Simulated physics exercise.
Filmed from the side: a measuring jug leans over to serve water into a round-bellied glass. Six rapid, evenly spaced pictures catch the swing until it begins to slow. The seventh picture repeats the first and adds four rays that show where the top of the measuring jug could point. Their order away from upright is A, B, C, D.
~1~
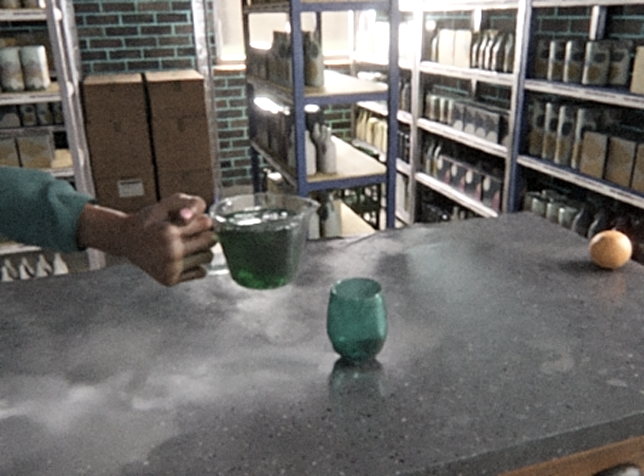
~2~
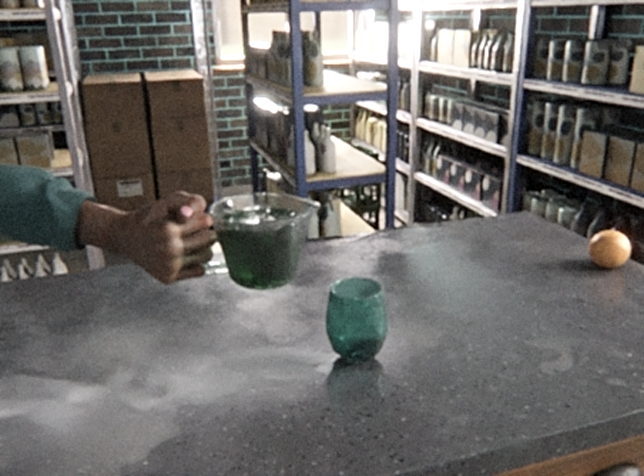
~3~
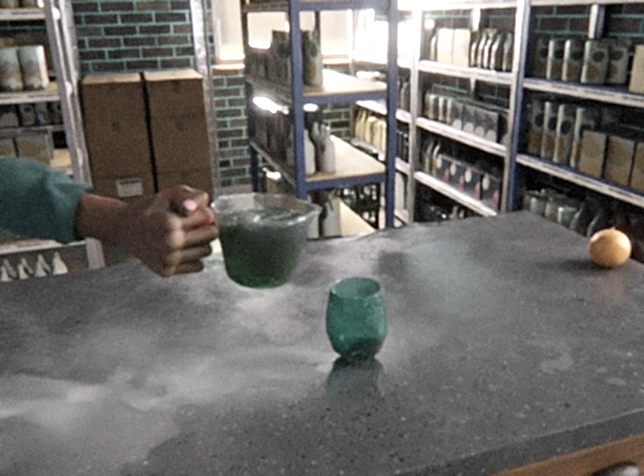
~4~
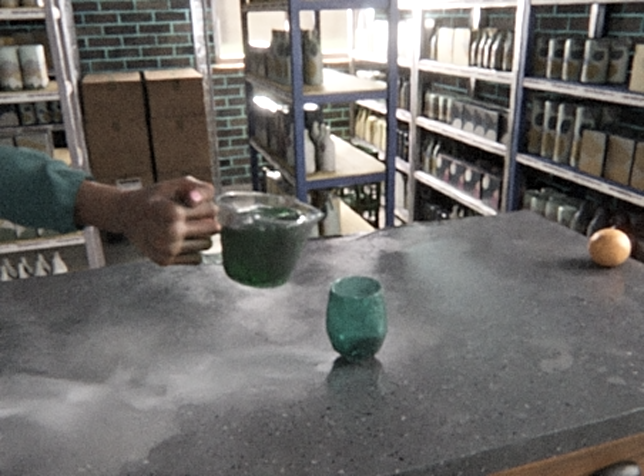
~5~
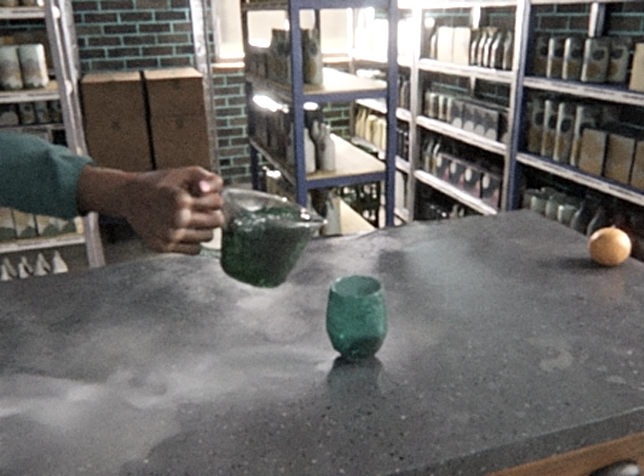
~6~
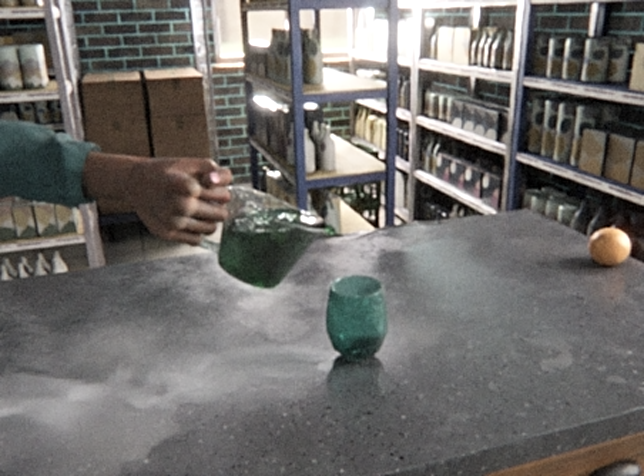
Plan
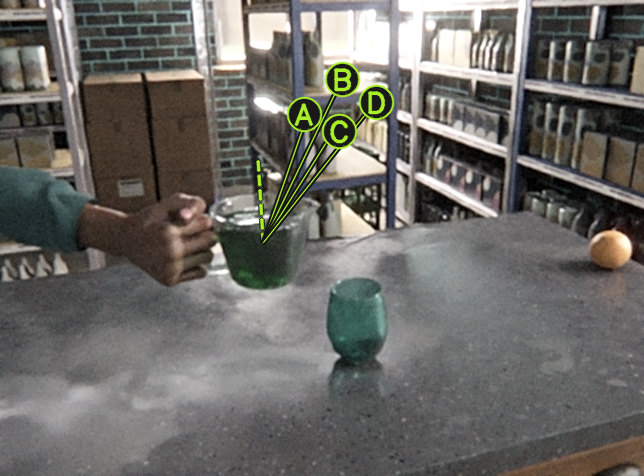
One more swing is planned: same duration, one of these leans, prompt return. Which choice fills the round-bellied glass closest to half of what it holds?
D works best here.
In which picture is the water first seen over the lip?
In picture 6.
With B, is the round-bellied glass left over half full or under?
Under half.
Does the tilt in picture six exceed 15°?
Yes.
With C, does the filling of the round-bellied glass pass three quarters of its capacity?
No.
On the marked copy, A at (301, 131); B at (334, 94); C at (325, 143); D at (364, 115).
For line A, the round-bellied glass ends with about 10 % of what it can hold.
For line B, the round-bellied glass ends with about 21 % of what it can hold.
For line C, the round-bellied glass ends with about 34 % of what it can hold.
For line D, the round-bellied glass ends with about 48 % of what it can hold.
